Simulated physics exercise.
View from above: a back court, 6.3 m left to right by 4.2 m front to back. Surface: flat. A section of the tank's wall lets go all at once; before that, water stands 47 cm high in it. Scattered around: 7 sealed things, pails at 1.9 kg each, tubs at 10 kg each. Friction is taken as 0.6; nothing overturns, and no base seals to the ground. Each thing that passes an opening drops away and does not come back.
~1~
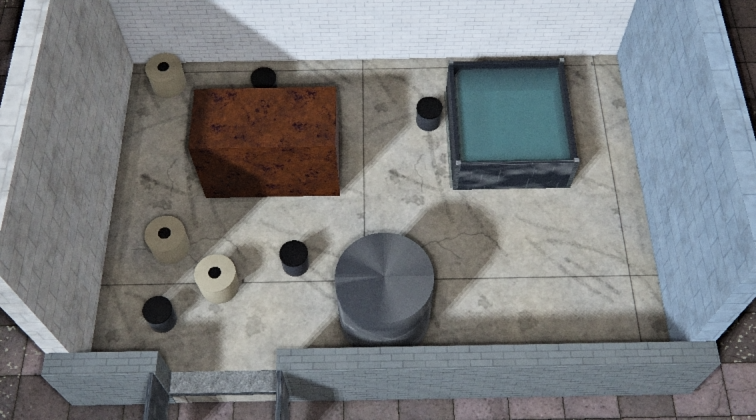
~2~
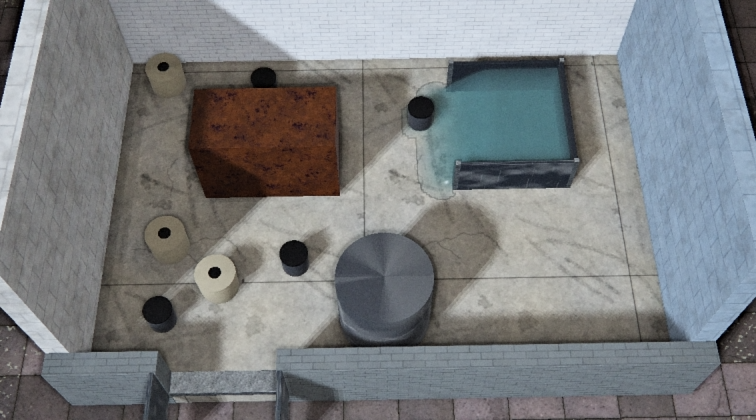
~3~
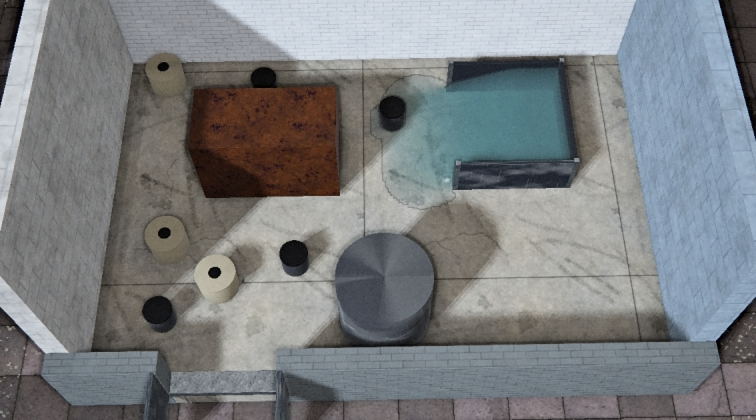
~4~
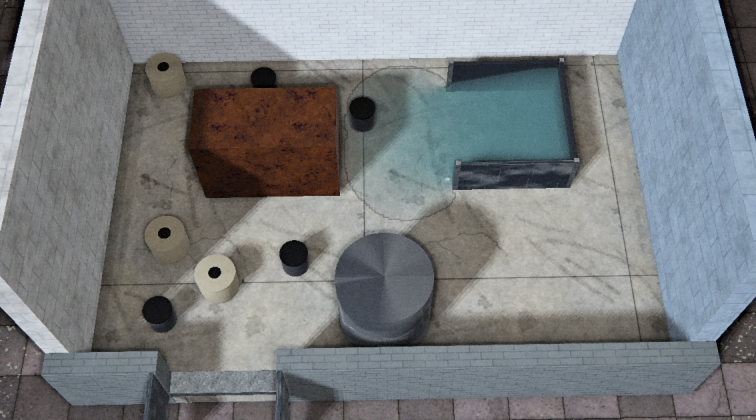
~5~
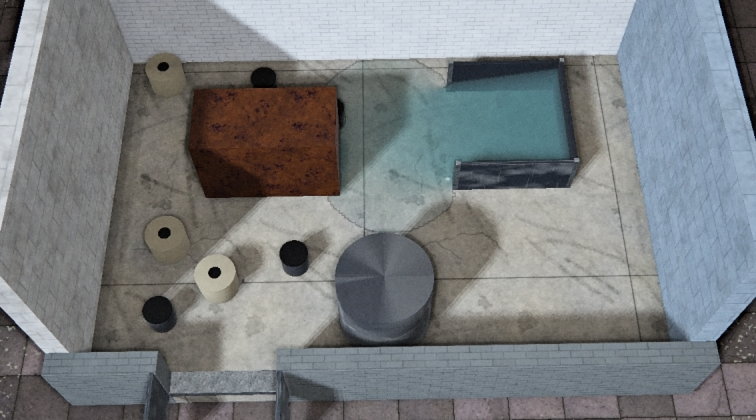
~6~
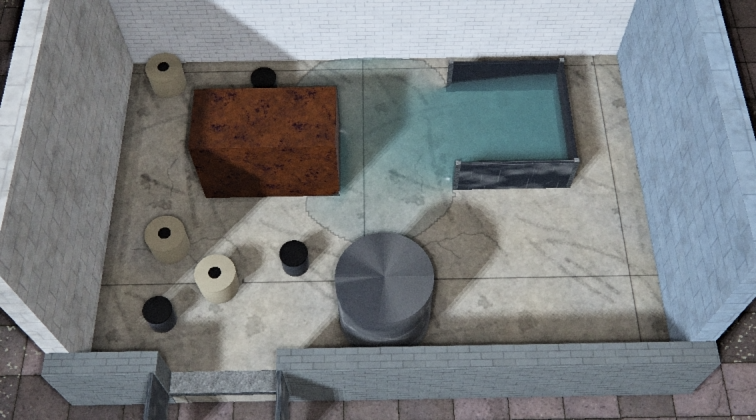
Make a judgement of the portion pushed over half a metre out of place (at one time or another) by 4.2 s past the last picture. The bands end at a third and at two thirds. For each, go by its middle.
Two thirds or higher.
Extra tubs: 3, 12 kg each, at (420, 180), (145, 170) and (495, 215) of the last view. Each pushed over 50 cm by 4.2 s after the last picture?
Above, above, below.
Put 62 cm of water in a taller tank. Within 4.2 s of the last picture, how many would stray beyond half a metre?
Count: 7.
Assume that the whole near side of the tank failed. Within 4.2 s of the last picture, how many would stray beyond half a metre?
Then 0 of them would.
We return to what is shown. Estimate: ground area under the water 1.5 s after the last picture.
Some 13 m2 of it.
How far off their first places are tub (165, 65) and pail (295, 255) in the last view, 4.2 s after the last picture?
In turn: 250 cm, washed out.
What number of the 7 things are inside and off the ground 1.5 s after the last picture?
At that point I count 3.
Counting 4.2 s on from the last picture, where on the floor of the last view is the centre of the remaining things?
I'd put it close to (213, 252) in the last view.
Then, 0.4 s after the last picture 1 of 7 are over 50 cm from their spots; 0 afloat.
Then, 1.5 s after the last picture 3 of 7 are over 50 cm from their spots; 3 afloat.
Then, 2.8 s after the last picture 4 of 7 are over 50 cm from their spots; 3 afloat.
Then, 4.2 s after the last picture 6 of 7 are over 50 cm from their spots, and 6 have been at some point; 5 afloat.
